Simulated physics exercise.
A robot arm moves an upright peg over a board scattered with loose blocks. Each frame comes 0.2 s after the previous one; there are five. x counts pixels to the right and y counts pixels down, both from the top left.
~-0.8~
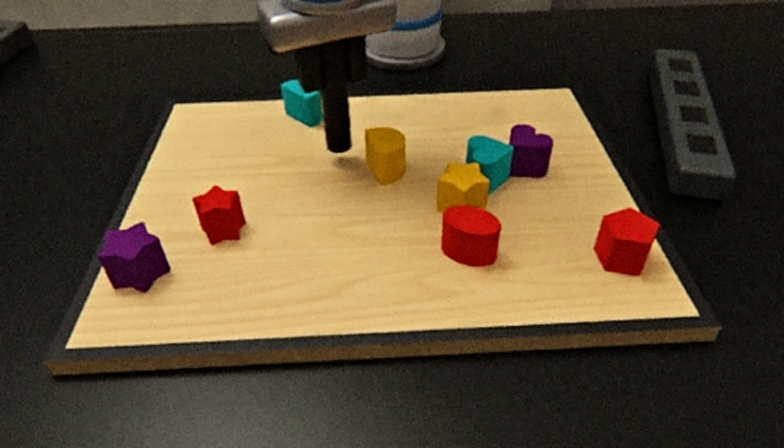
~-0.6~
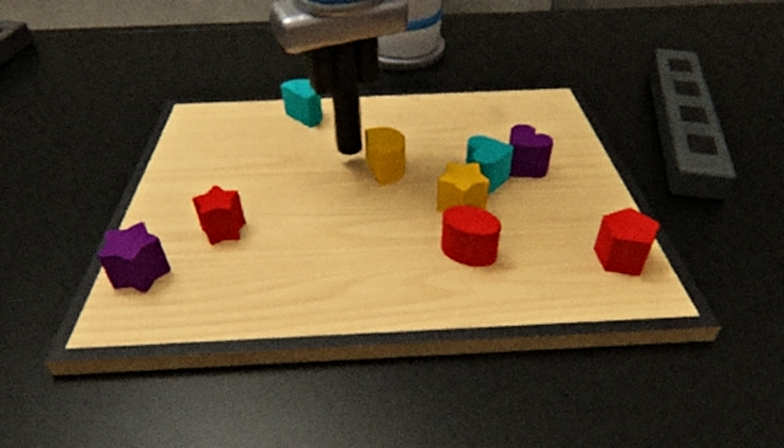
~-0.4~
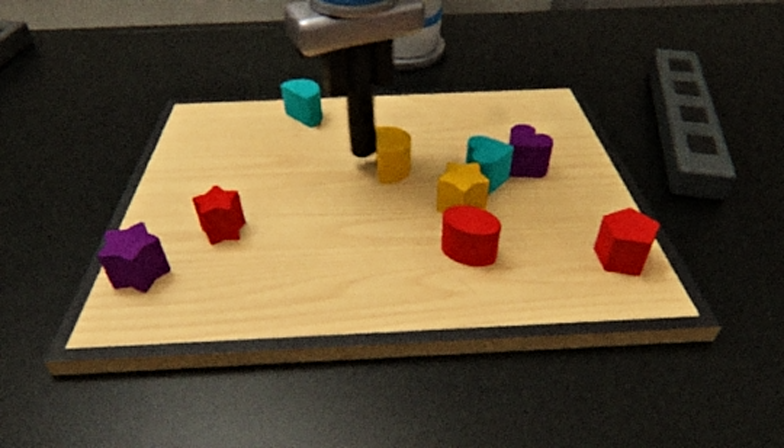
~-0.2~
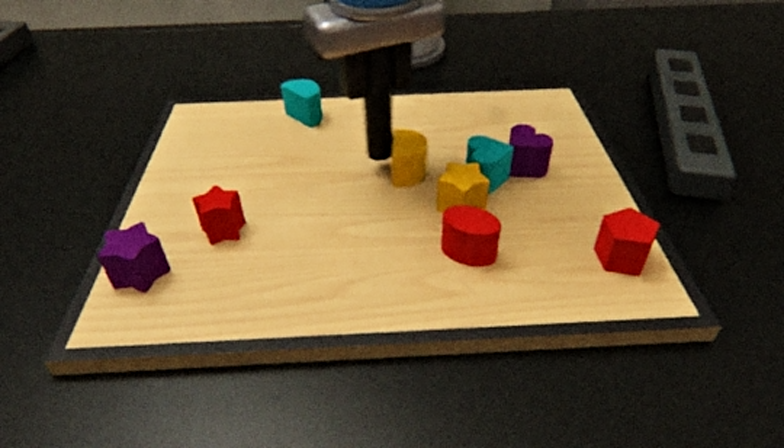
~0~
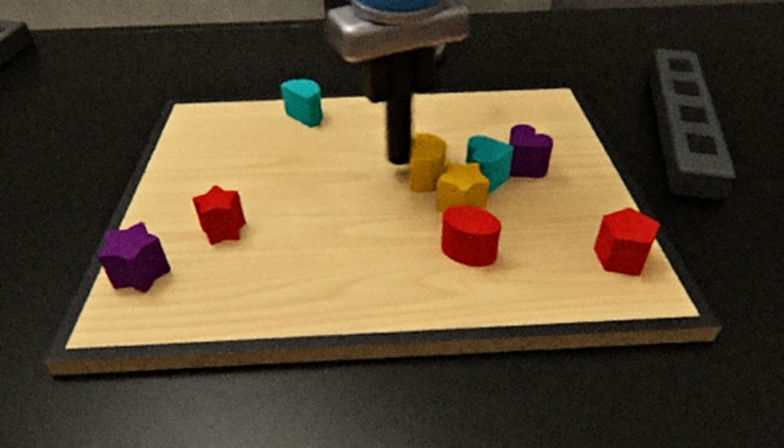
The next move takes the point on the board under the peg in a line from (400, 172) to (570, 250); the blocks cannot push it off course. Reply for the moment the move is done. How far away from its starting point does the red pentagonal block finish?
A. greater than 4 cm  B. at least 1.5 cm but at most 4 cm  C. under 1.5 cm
The correct letter is C.
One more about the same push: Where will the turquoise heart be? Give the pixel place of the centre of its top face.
Put as a pixel place, it's (539, 154).
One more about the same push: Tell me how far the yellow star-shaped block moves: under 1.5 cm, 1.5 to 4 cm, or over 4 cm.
Its displacement is above 4 cm.
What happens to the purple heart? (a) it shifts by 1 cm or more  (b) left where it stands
My pick is a.
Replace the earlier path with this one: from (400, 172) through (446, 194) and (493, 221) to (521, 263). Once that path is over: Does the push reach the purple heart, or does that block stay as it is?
It's moved.
The first path, step by step. One third of the way, peg (452, 182); yellow half-round block (483, 162), turned 25° anticlockwise; yellow star-shaped block (491, 191), turned 55° clockwise; turquoise heart (515, 152), turned 20° anticlockwise; purple heart (535, 133).
Two thirds of the way, peg (509, 207); yellow half-round block (526, 173), turned 60° anticlockwise; yellow star-shaped block (523, 213); turquoise heart (539, 154), turned 55° anticlockwise; purple heart (537, 131).
At the end, peg (574, 235); yellow half-round block (526, 173), turned 60° anticlockwise; yellow star-shaped block (542, 229), turned 190° clockwise; turquoise heart (539, 154), turned 55° anticlockwise; purple heart (537, 131); red pentagonal block unmoved.
